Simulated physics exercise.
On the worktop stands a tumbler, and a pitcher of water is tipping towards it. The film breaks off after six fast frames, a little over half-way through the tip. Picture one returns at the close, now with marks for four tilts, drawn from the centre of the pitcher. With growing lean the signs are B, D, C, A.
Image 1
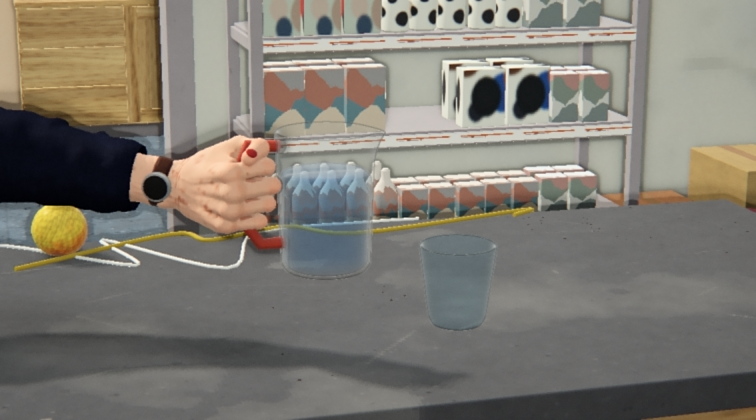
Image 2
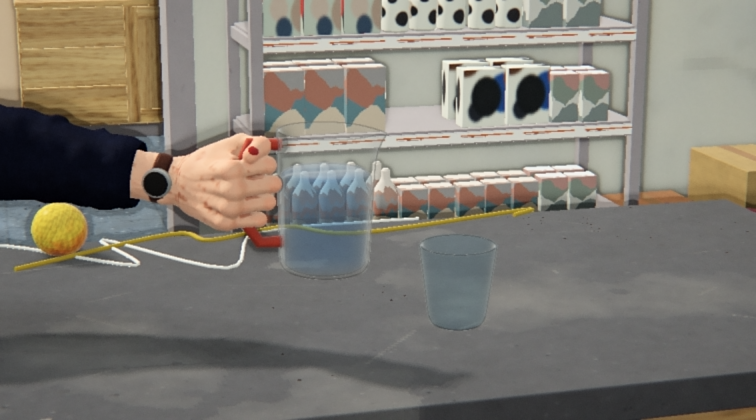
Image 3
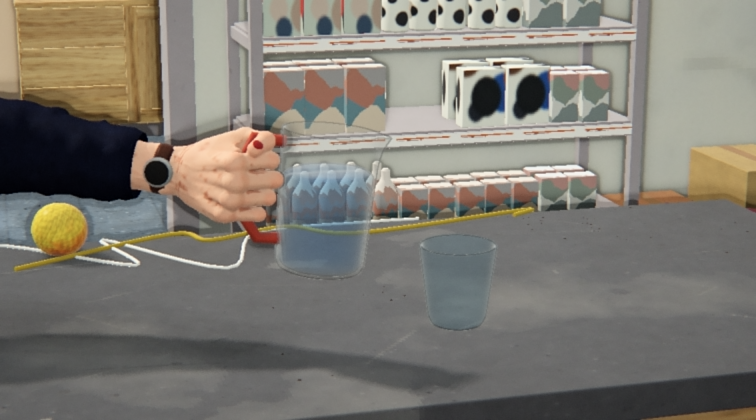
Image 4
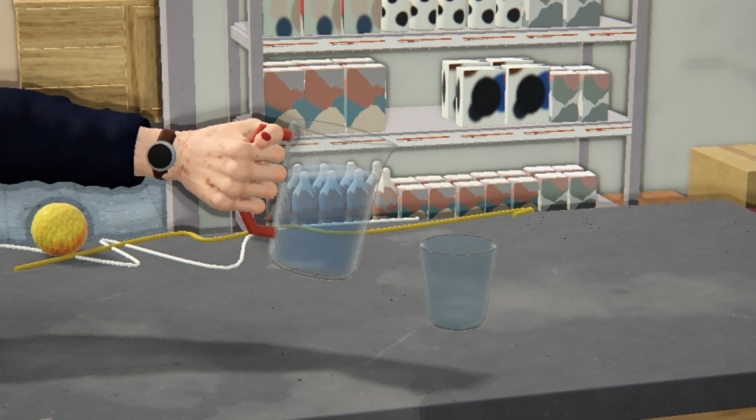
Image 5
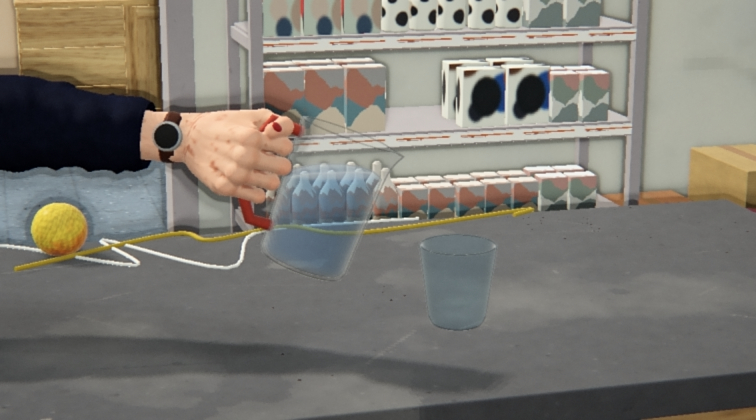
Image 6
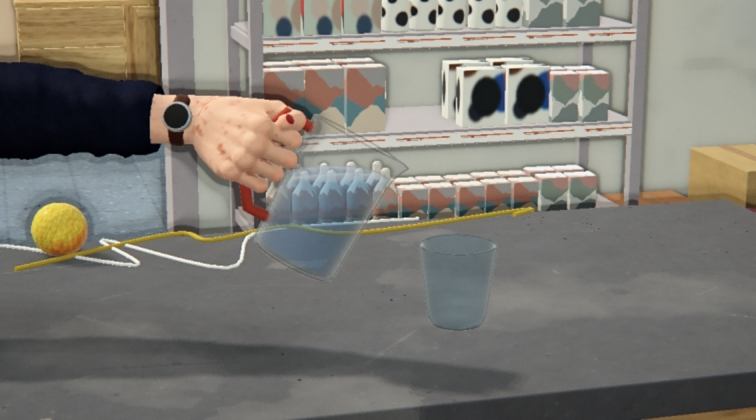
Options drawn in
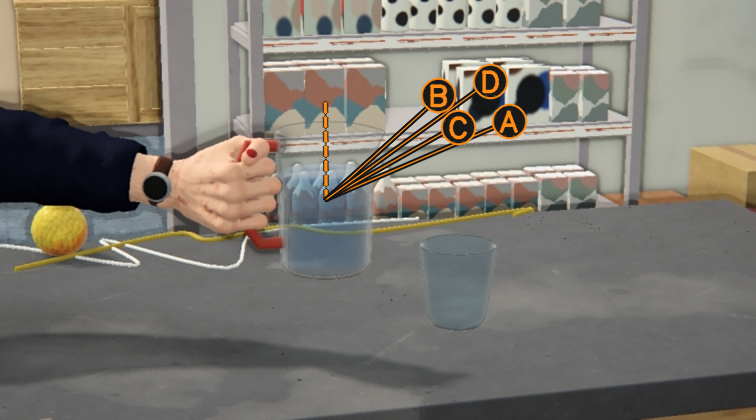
A hand wearing a watch held a clear pitcher of water by its red handle, upright at first, then steadily tilted it to the right toward a glass tumbler on the dark worktop.
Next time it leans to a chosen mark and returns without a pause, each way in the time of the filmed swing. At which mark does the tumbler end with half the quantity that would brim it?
C works best here.
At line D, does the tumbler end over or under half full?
Under.
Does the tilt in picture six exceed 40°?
No, it does not.
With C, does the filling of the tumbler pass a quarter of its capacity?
Yes.
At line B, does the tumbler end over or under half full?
Under half.
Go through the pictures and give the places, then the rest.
The first picture shows upright, lip at (383, 131); rim of the tumbler round (458, 244); nothing has left yet.
The second picture shows upright, lip at (385, 132); nothing has left yet.
The third picture shows tipped about 6°, lip at (389, 137); nothing has left yet.
The fourth picture shows tipped about 13°, lip at (395, 145); nothing has left yet.
The fifth picture shows tipped about 21°, lip at (402, 155); nothing has left yet.
The sixth picture shows tipped about 30°, lip at (407, 167); nothing has left yet.
On the marked copy, A at (493, 127); B at (426, 108); C at (442, 133); D at (476, 91).
Choosing A, the tumbler ends with about 73 % of what it can hold.
Choosing B, the tumbler ends with about 15 % of what it can hold.
Choosing C, the tumbler ends with about 48 % of what it can hold.
Choosing D, the tumbler ends with about 29 % of what it can hold.
